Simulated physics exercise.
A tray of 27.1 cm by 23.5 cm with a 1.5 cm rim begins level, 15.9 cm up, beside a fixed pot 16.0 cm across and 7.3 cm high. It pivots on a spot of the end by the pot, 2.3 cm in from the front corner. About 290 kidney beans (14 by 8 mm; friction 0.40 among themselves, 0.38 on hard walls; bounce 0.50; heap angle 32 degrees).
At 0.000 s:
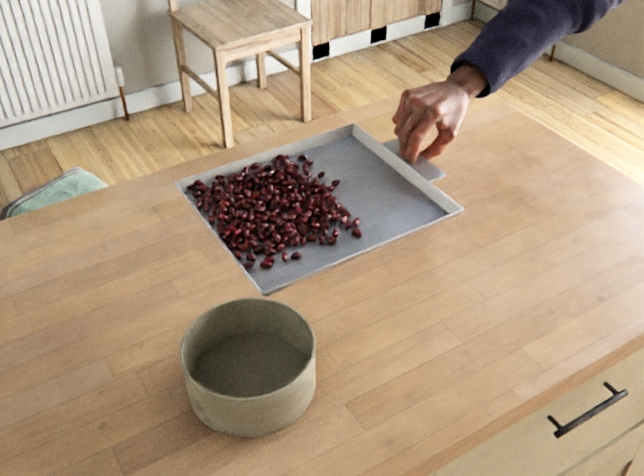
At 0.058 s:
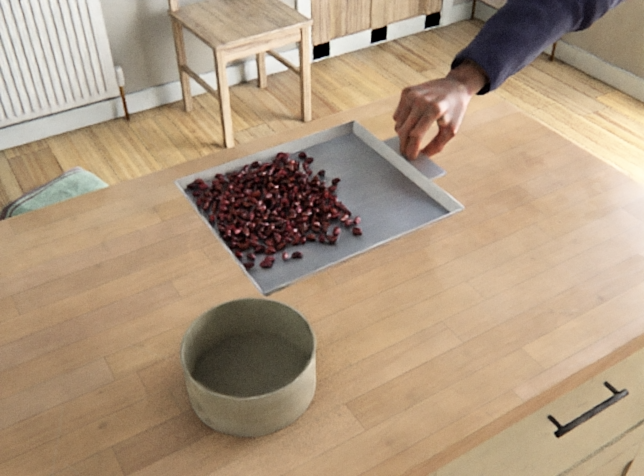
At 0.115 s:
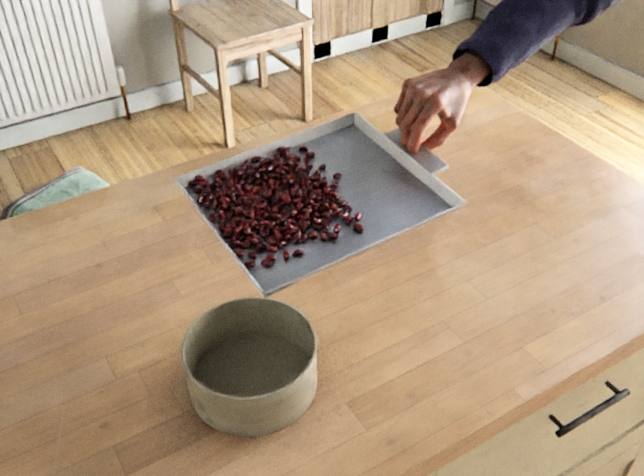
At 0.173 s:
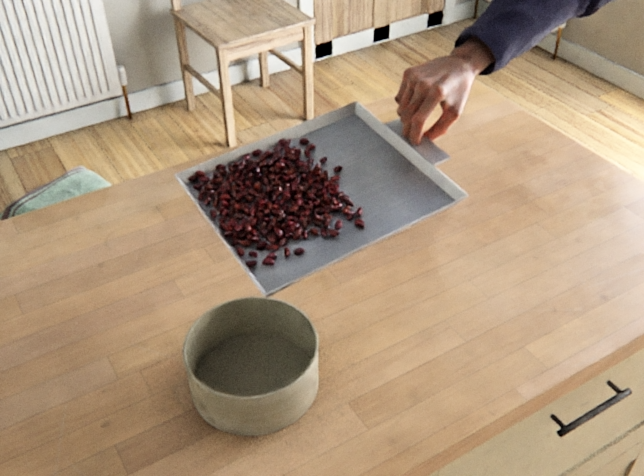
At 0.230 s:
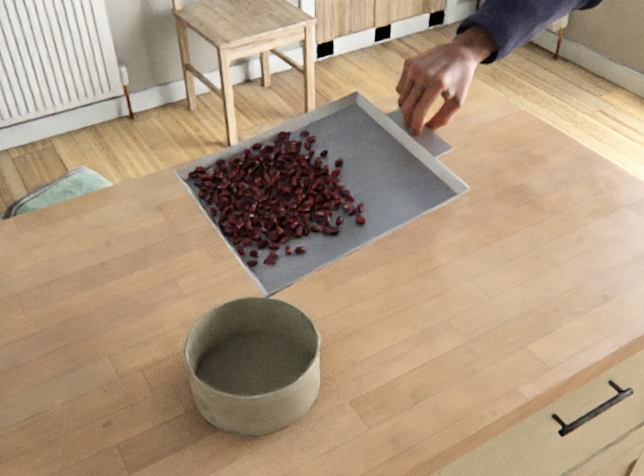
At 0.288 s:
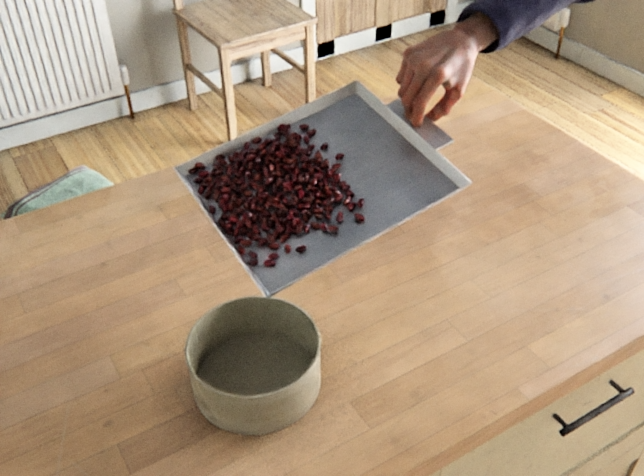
Hand slowly raising the far end of a grey tray of dark red beans on a wooden counter behind a round pot.
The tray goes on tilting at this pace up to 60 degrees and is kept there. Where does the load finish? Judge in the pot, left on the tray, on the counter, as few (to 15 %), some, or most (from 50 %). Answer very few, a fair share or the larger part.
Pot: The larger part, tray: Very few, counter: Very few.
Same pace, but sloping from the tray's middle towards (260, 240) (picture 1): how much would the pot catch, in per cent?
About 50 per cent.
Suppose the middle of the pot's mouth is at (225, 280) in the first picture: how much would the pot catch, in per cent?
About 5 per cent.
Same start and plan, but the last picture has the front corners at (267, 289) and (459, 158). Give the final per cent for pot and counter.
Pot 55, counter 35.
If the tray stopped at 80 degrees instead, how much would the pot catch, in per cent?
Then about 95 per cent.
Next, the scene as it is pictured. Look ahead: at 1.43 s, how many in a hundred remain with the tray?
About 15 per cent.
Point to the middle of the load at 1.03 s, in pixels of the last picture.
At about (245, 242).
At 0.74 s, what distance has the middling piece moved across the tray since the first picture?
Roughly 3 cm.
Then, at 0.74 s, tilt 35 degrees; the tray holds 100 %, the pot 0 %.
After 1.03 s, tilt 50 degrees; the tray holds 80 %, the pot 5 %.
After 1.43 s, tilt 60 degrees; the tray holds 15 %, the pot 65 %.
At rest (2.5 s), pot 90 %, tray 5 %, counter 5 %.
